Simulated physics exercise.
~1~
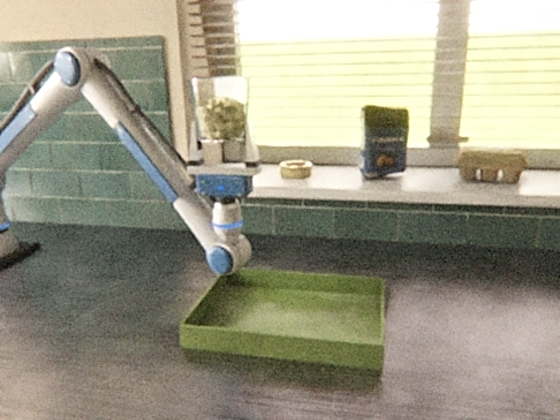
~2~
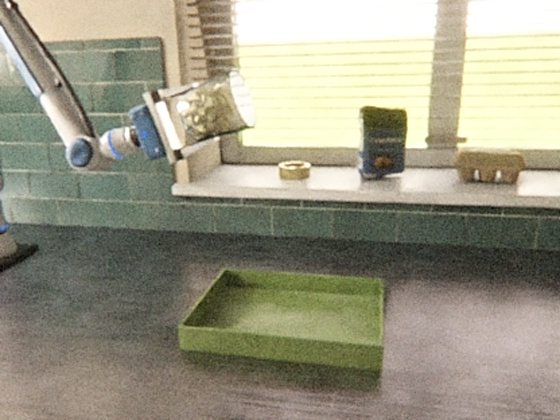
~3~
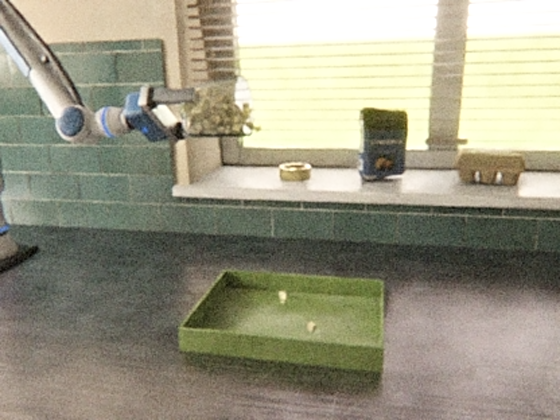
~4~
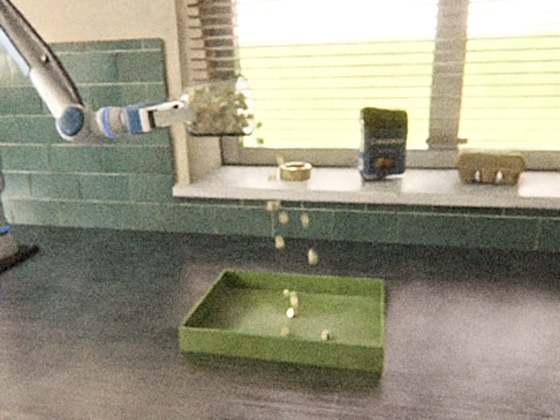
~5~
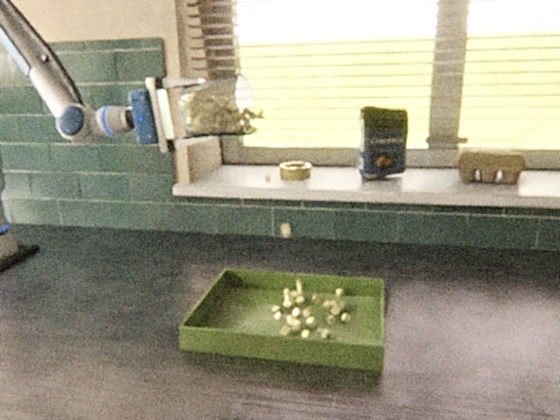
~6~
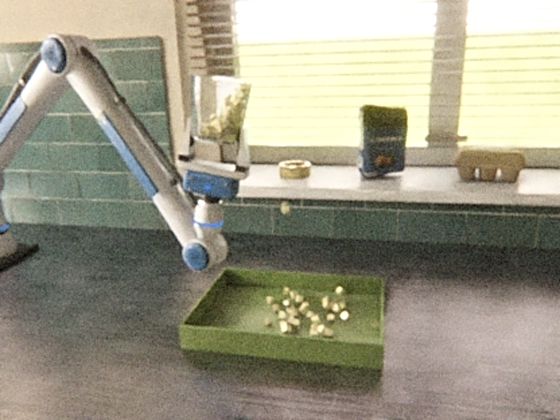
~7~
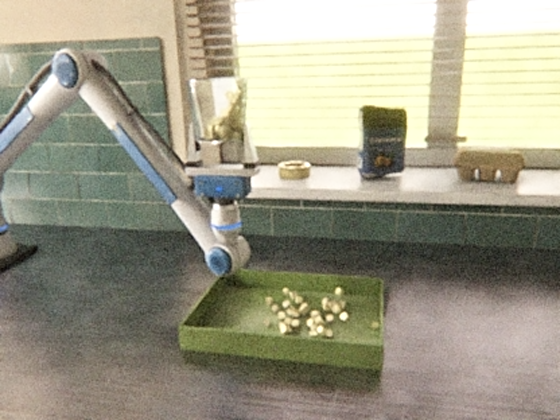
On a kitchen worktop, a robot arm tipping a beaker of pale vegetable dice, spilling some into a green tray, then righting it.
